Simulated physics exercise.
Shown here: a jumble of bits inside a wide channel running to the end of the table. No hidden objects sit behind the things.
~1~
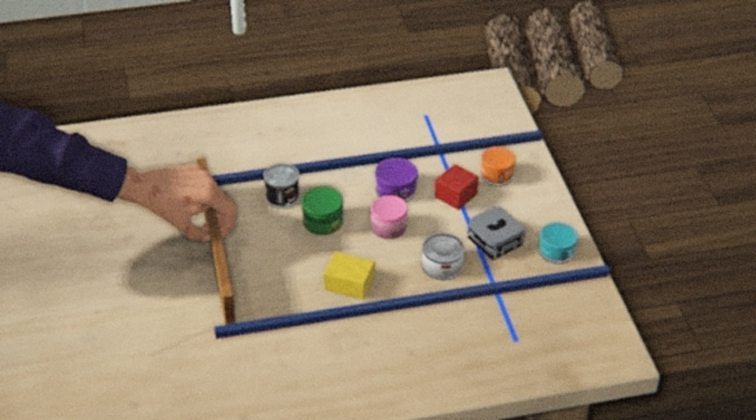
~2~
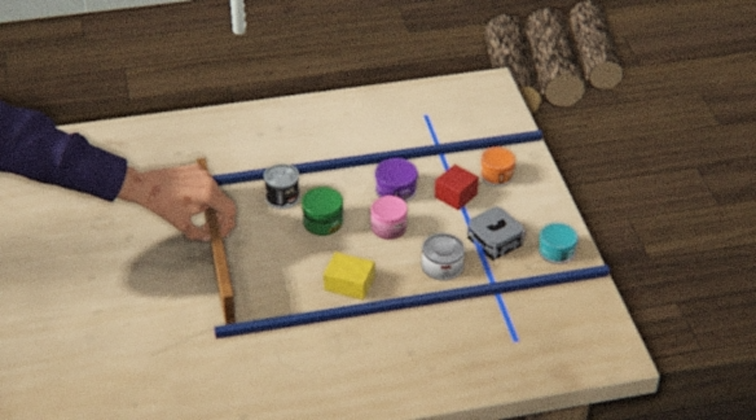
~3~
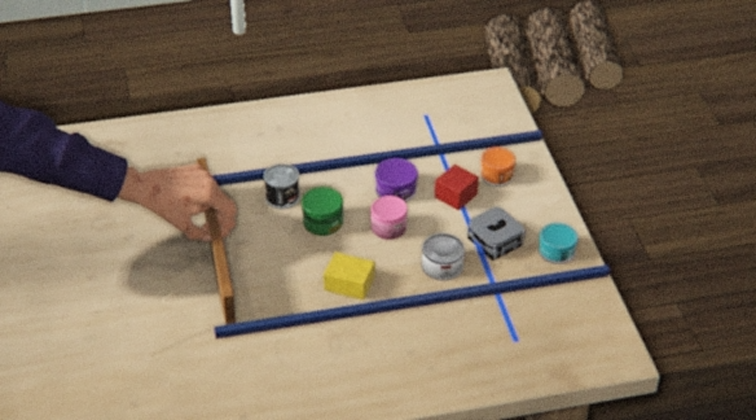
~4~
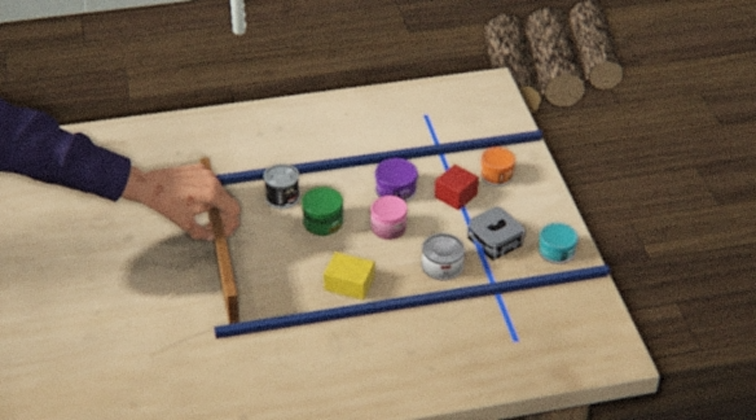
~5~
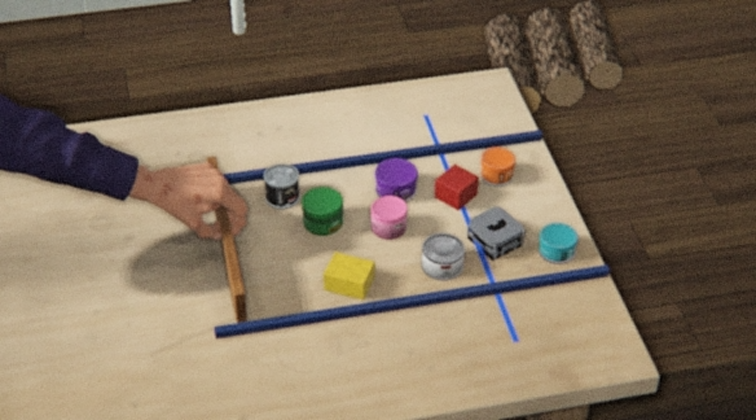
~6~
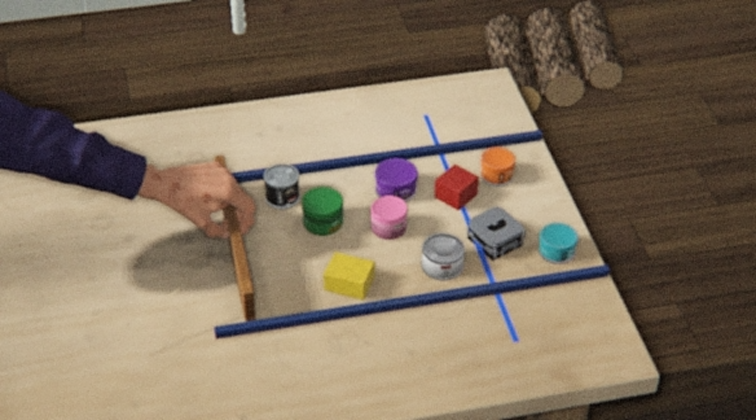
On a pale wooden tabletop above a dark plank floor, seen from above at an angle by a still camera, two dark blue rails form a channel crossed by a blue line. Between them sit black-and-silver, green, purple, pink, white, orange and turquoise tubs, with yellow, red and grey blocks. A dark-sleeved hand at left holds a wooden board still, then slides it slightly right, touching nothing else.
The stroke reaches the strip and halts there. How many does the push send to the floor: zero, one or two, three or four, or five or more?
Honestly, the push sends none of them over the end.
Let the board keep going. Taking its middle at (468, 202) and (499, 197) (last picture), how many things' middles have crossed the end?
Expected counts: 0, then 2.
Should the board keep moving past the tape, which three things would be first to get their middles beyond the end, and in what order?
Turquoise pot, orange tin, grey case.
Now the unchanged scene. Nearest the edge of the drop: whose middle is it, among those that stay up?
Turquoise pot.
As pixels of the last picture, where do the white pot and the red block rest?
The first one ends at (544, 243), the second at (513, 188).
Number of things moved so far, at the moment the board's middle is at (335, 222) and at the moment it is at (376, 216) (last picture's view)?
I count 3 first and 6 after.
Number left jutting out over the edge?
The figure is 1.
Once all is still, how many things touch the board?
In total, 4.
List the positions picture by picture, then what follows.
The first frame shows turquoise pot (558, 243); orange tin (498, 167); grey case (496, 233); board (215, 239); tape (467, 218).
The second frame shows orange tin (498, 167); yellow block (349, 276).
The third frame shows grey case (496, 233); green tub (323, 211).
The fourth frame shows turquoise pot (558, 243); white pot (443, 257).
The fifth frame shows orange tin (498, 167); purple pot (396, 181).
The sixth frame shows turquoise pot (558, 243); orange tin (498, 167); grey case (496, 233); board (235, 236); tape (467, 218).
A little later, none off yet; turquoise pot at rest near (558, 243); orange tin at rest near (498, 167); grey case at rest near (496, 233).
When it is over, the number that fall off is zero.
